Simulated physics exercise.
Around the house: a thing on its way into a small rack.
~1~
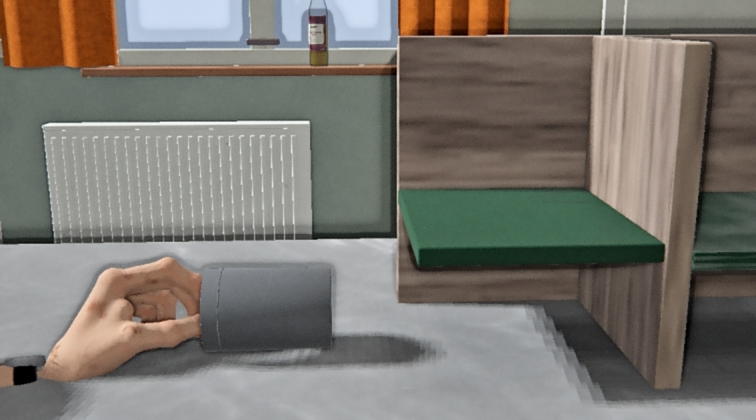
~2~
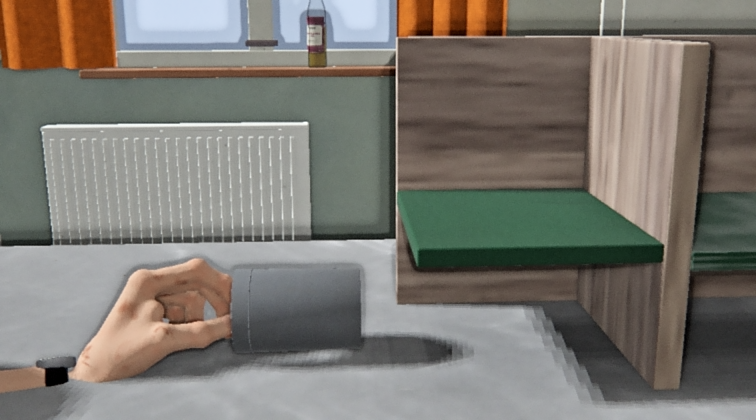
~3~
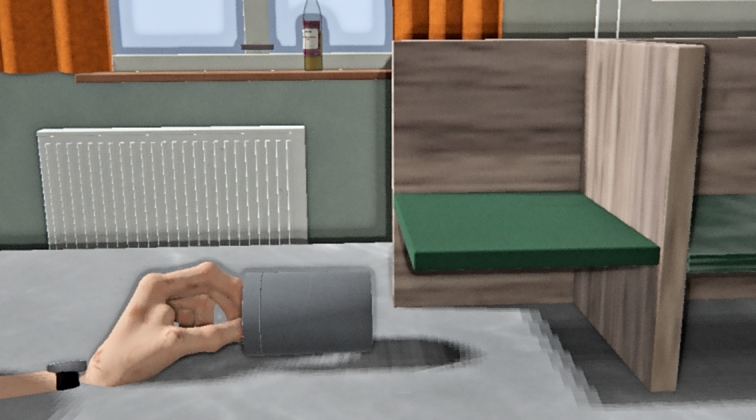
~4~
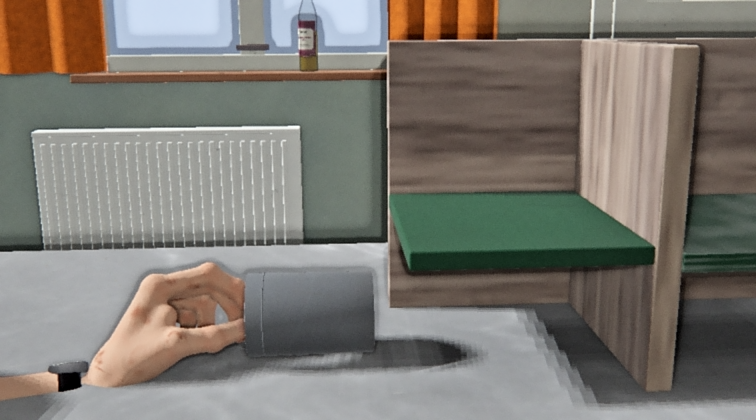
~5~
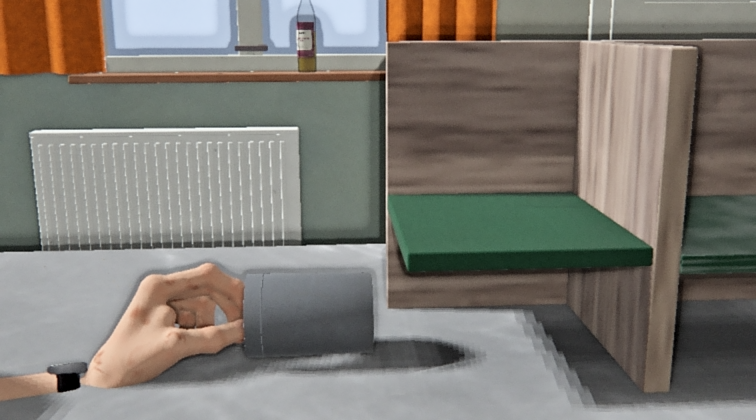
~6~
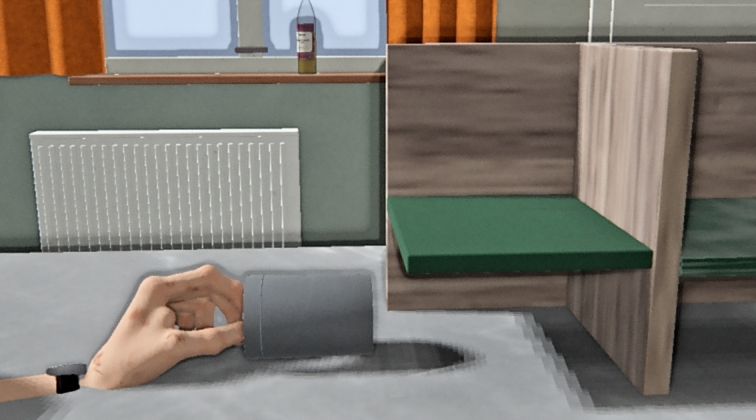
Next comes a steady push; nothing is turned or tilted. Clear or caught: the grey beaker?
Here the grey beaker goes under.
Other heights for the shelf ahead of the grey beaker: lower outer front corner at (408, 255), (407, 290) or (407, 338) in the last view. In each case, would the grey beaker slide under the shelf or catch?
Try by try, it fits; goes under; stops at the shelf.
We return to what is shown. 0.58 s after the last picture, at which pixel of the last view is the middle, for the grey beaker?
Roughly at (420, 313).
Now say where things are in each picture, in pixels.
In the first frame, hand sliding it forward; grey beaker (270, 309); shelf (630, 194).
In the second frame, hand sliding it forward; grey beaker (299, 309); shelf (629, 195).
In the third frame, hand sliding it forward; grey beaker (309, 313); shelf (625, 197).
In the fourth frame, hand sliding it forward; grey beaker (310, 313); shelf (620, 197).
In the fifth frame, hand sliding it forward; grey beaker (309, 314); shelf (618, 198).
In the sixth frame, hand sliding it forward; grey beaker (310, 316); shelf (618, 201).
Then, 0.36 s later than the last frame, grey beaker sliding up to the opening near (361, 314).
Then, 0.58 s later than the last frame, grey beaker part of the way in near (419, 313).
When it is over, the grey beaker slides in, near (469, 313).
